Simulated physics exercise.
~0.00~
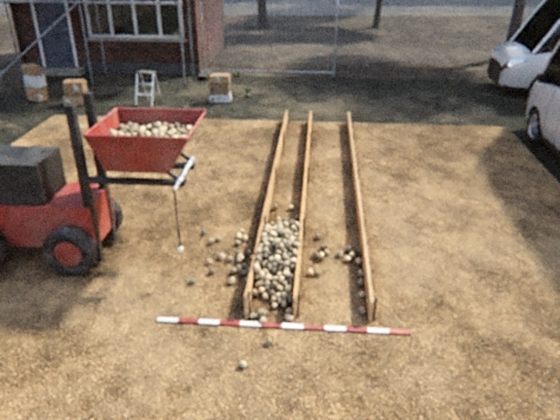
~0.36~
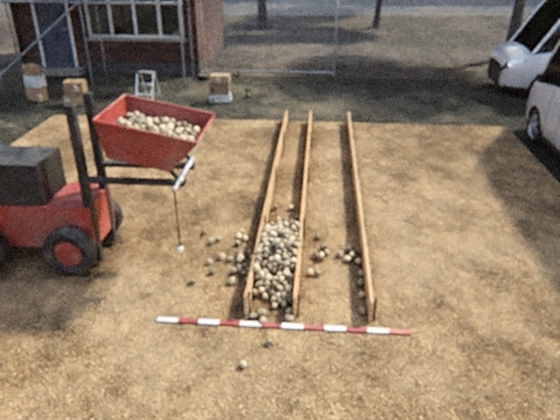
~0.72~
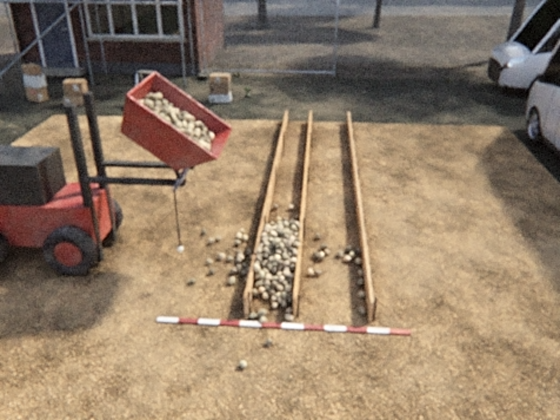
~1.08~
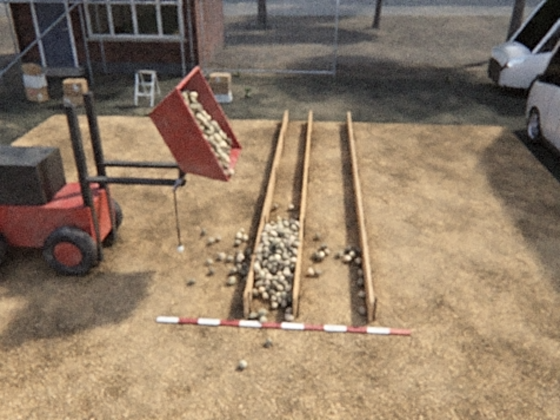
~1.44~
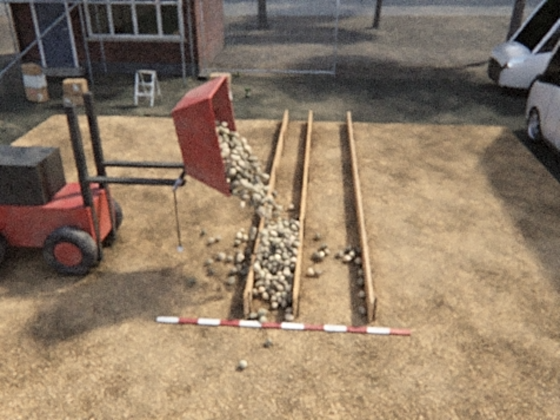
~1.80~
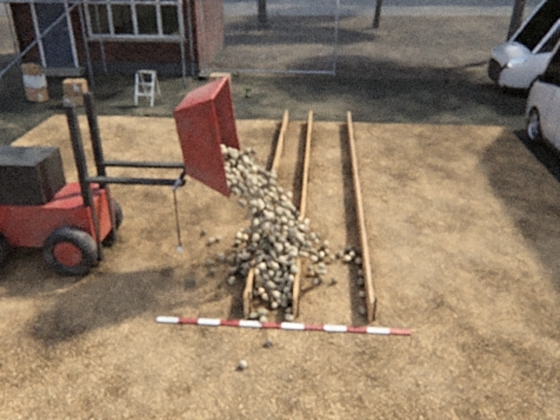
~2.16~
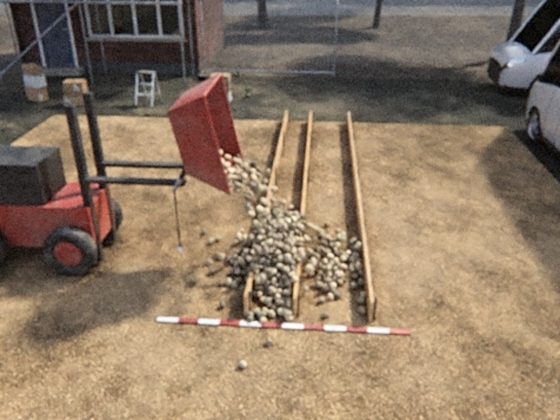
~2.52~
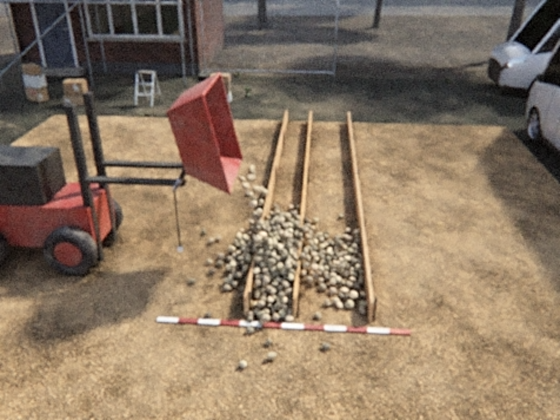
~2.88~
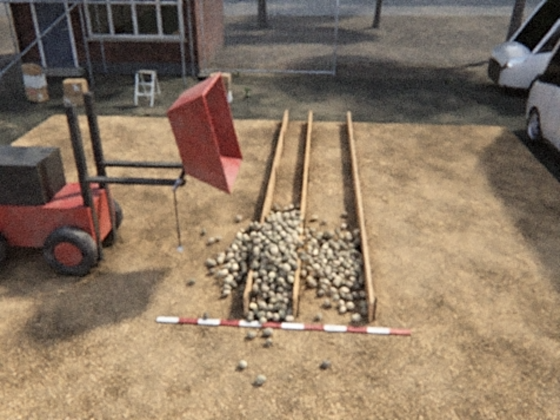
The clip opens on a sandy yard where a red forklift holds up a red skip full of rounded stones, beside three long planks with an earlier pile lying mostly between the left two. The skip tips steadily to the right while the forklift stays put, and the stones slide toward its lower edge. They then pour out in a thick stream onto the old pile, spilling over the middle plank. The skip tilts back slightly as the flow thins. It ends empty and still steeply tipped, with stones heaped across both bays and some scattered outside the planks.
